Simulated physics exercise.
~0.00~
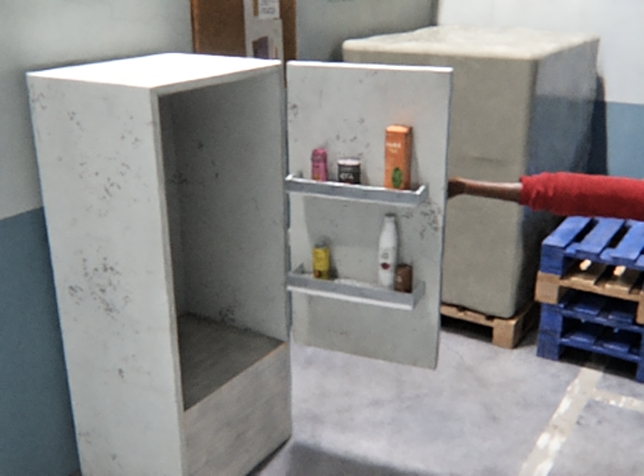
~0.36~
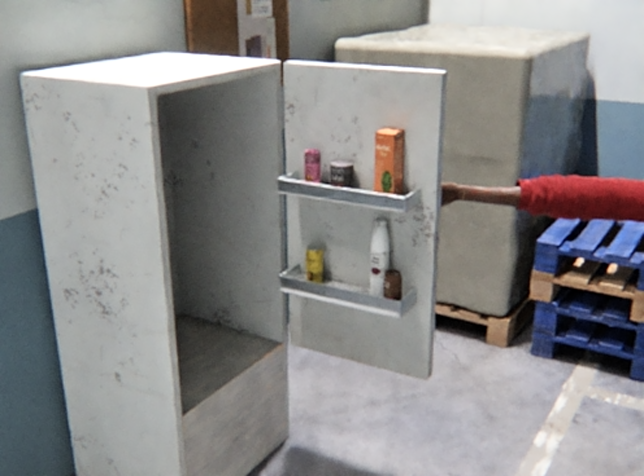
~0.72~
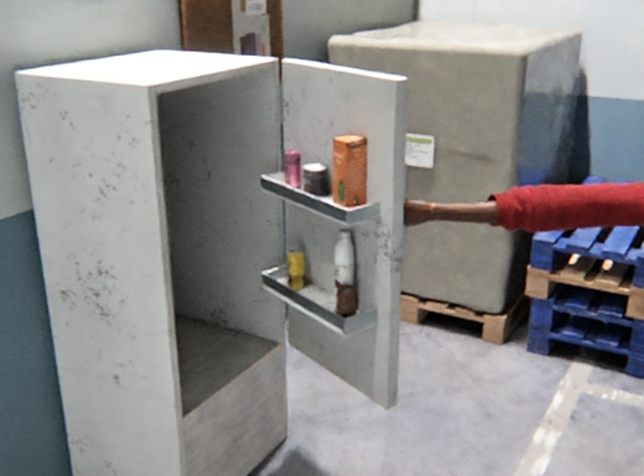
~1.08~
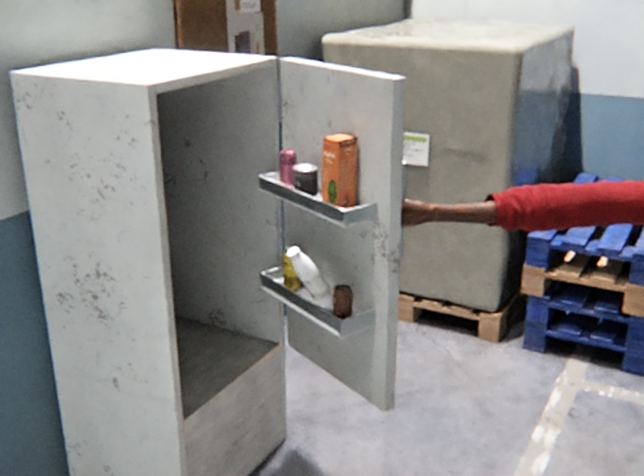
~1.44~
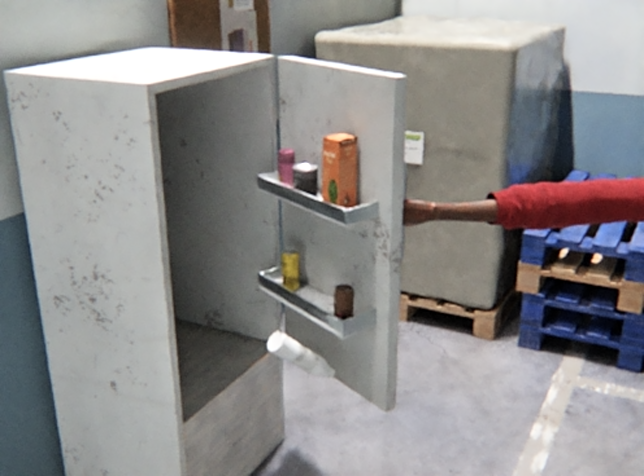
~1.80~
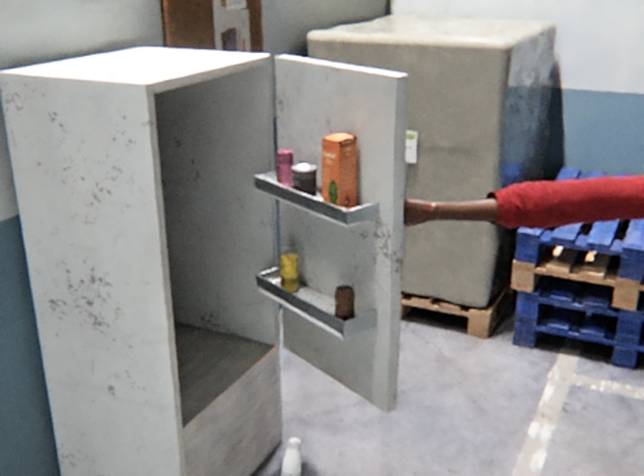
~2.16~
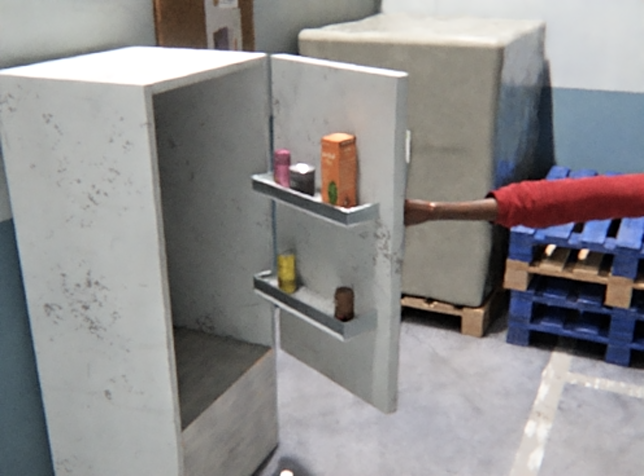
A red-sleeved arm swinging a locker door partway shut and stopping, the white bottle tipping off the lower rack onto the floor.
